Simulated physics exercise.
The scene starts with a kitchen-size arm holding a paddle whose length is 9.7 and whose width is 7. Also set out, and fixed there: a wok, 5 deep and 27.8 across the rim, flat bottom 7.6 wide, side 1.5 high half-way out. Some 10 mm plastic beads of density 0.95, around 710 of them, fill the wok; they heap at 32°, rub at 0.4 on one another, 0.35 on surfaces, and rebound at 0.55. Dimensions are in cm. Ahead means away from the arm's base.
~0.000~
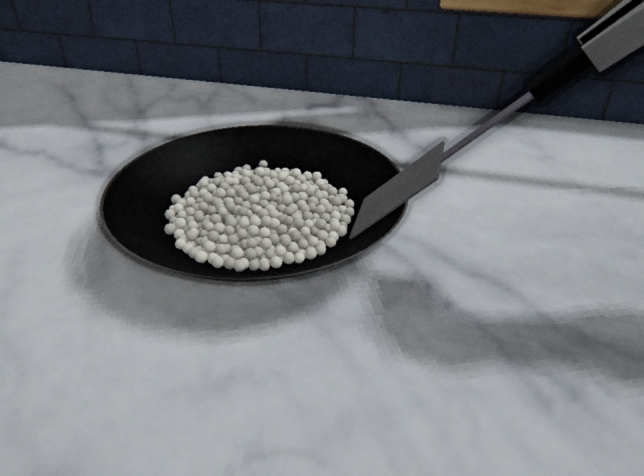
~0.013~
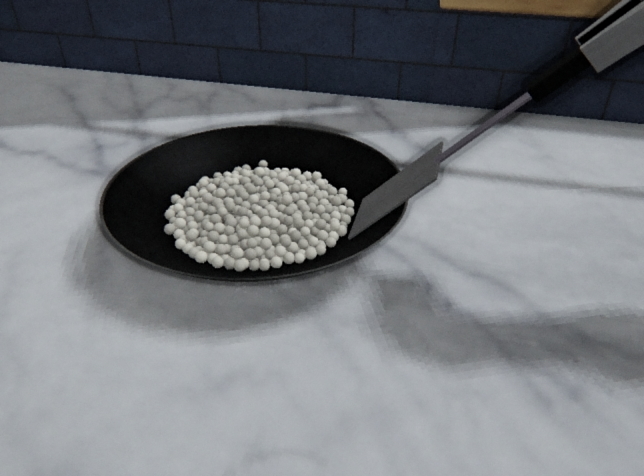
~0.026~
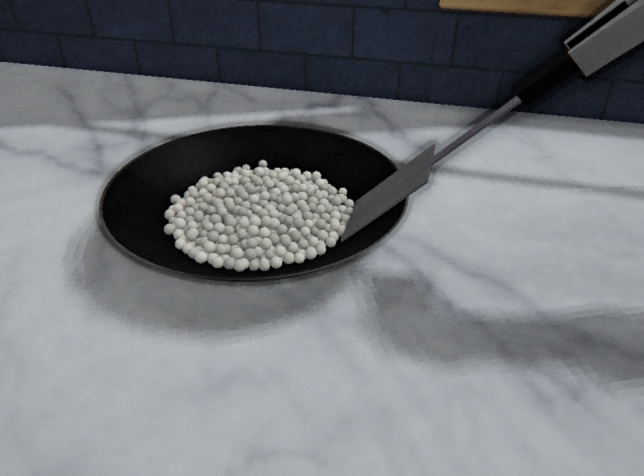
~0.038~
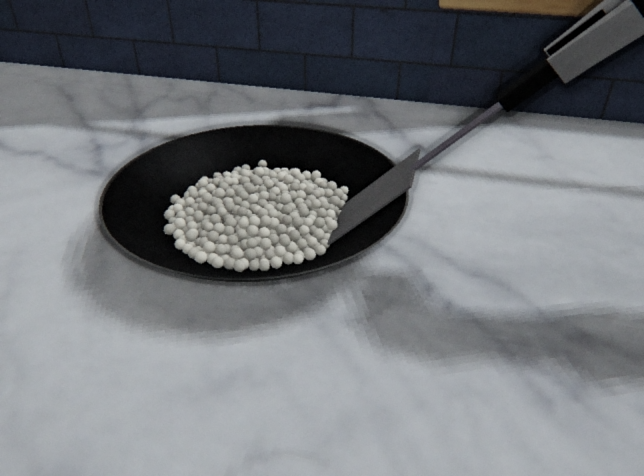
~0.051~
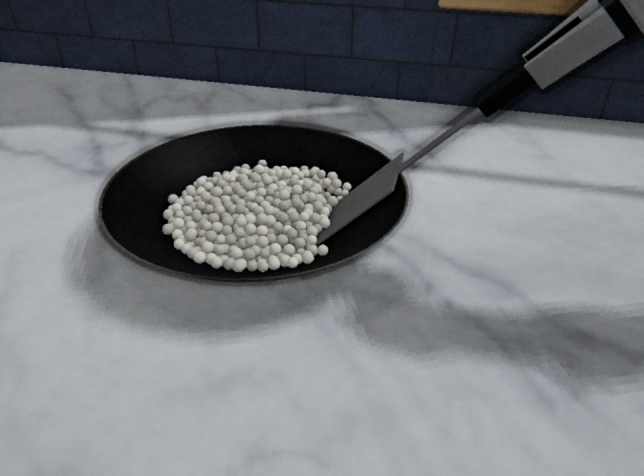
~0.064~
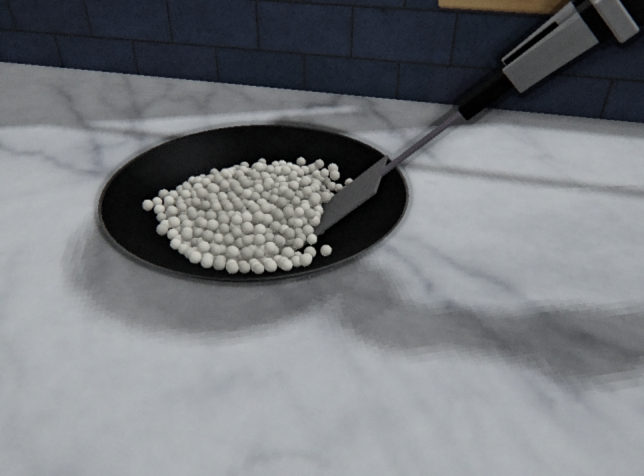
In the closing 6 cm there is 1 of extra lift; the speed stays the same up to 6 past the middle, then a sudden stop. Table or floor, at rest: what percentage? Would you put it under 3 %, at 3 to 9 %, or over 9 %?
I would say over 9 %.
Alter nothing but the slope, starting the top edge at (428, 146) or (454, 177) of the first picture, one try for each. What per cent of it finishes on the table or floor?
First try around 25 percent, second around 15 percent.
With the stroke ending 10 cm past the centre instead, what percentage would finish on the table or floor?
Result: Approx. 45 %.
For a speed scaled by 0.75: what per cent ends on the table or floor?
I'd put it at about 10 per cent.
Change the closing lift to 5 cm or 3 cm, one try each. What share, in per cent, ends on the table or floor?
20 and 20 per cent.
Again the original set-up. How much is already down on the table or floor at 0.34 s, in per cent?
Share at that moment: About 20 %.
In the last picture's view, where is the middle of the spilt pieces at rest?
At about (71, 196) in the last picture.
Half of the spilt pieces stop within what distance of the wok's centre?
Some 24 centimetres.
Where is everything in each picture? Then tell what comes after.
The first picture shows the paddle top edge at (441, 159), sloping 46°; upper third of the load around (259, 202), from x 170 to 350, top at y 165; 706 in the wok.
The second picture shows the paddle top edge at (440, 159), sloping 46°; upper third of the load around (258, 202), from x 170 to 350, top at y 165.
The third picture shows the paddle top edge at (431, 162), sloping 46°; upper third of the load around (258, 202), from x 170 to 350, top at y 165.
The fourth picture shows the paddle top edge at (416, 167), sloping 46°; upper third of the load around (260, 202), from x 170 to 345, top at y 165.
The fifth picture shows the paddle top edge at (399, 170), sloping 46°; upper third of the load around (260, 200), from x 170 to 345, top at y 165.
The sixth picture shows the paddle top edge at (382, 173), sloping 46°; upper third of the load around (259, 196), from x 150 to 350, top at y 160; 706 in the wok.
After 0.10 s, sloping 46°, highest piece 8 above the table; 706 in the wok.
After 0.13 s, sloping 46°, highest piece 8 above the table; 703 in the wok, 3 on the blade or in flight.
After 0.34 s, sloping 46°, highest piece 7 above the table; 540 in the wok, 128 on the table or floor, 38 on the blade or in flight.
After 1.39 s, sloping 46°, highest piece 6 above the table; 535 in the wok, 171 on the table or floor.
In the end, 535 in the wok, 171 on the table or floor. That is 24 % on the table or floor.
